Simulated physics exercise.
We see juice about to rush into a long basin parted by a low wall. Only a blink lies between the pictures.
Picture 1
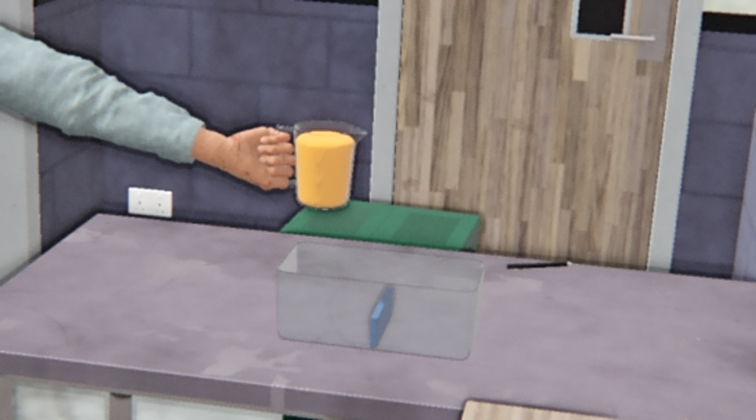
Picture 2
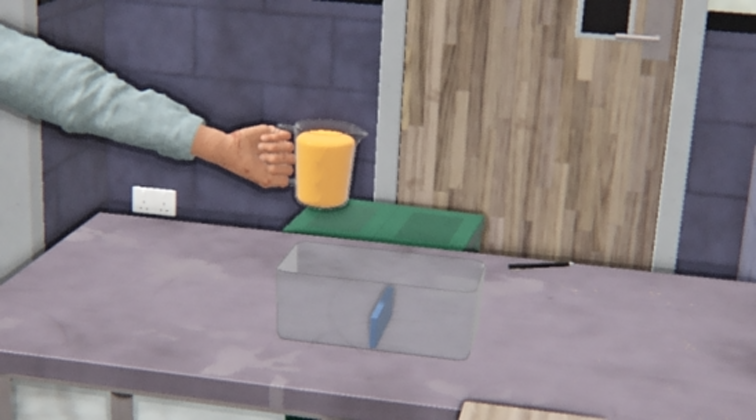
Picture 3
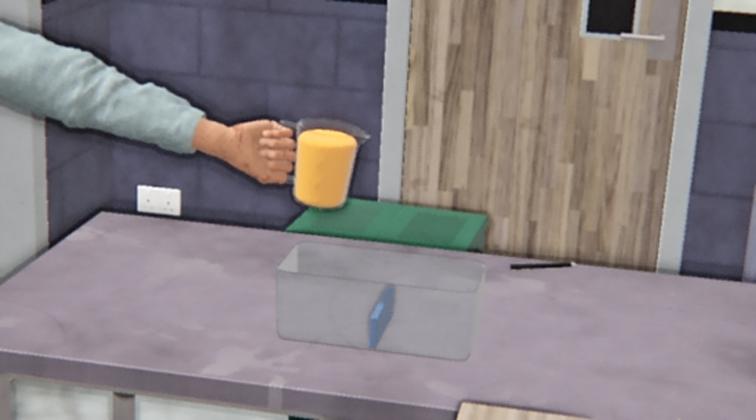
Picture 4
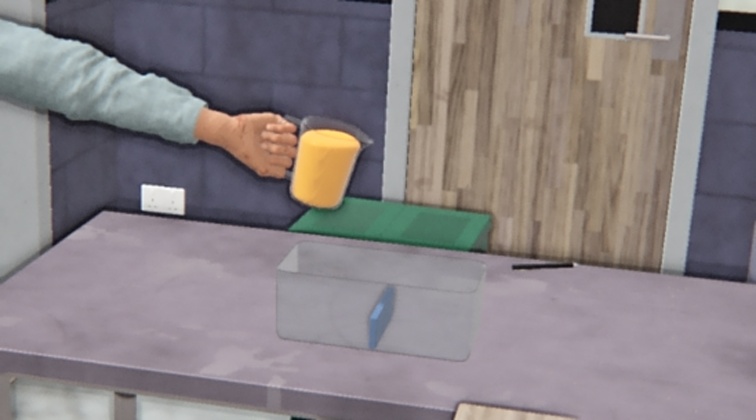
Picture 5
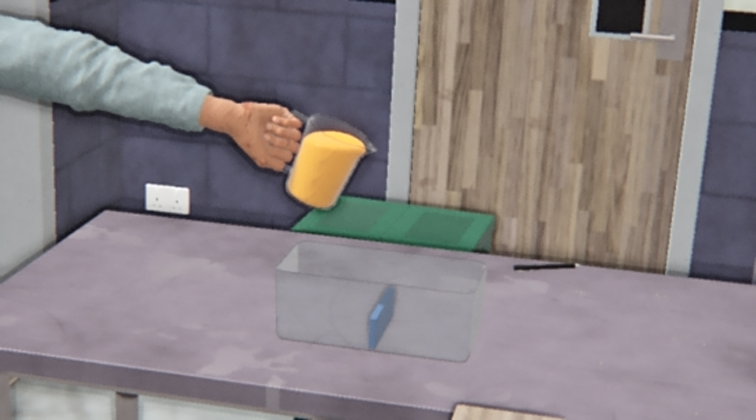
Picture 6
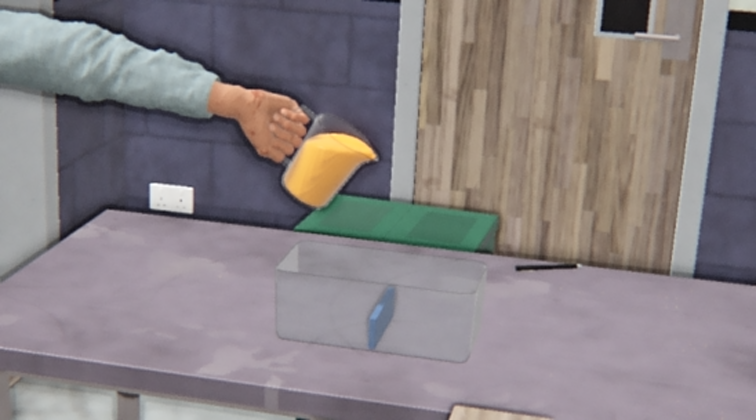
A hand tilts a clear jug of orange juice rightward above a long transparent basin.
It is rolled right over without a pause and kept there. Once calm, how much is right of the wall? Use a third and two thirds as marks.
In the end more than two thirds is right of the wall.
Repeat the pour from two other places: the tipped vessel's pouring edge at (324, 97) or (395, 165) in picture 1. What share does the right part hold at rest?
About 10 and 95 per cent.
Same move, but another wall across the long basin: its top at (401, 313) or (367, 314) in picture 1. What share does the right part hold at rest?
In turn 60 and 90 in a hundred.
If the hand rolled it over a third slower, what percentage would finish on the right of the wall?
Roughly 95 in a hundred.
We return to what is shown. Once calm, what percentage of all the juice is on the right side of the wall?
Roughly 95 in a hundred.
A moment on, the tilt is 91° and 62 per cent is still to pour, 0 is left of the wall and 12 right of it.
Next, the tilt is 101° and 20 per cent is still to pour, 1 is left of the wall and 56 right of it.
Then the tilt is 101° and 4 per cent is still to pour, 3 is left of the wall and 86 right of it.
Later the tilt is 101° and 1 per cent is still to pour, 4 is left of the wall and 93 right of it.
In the end 5 per cent lies left of the wall, 93 right of it and 2 outside.
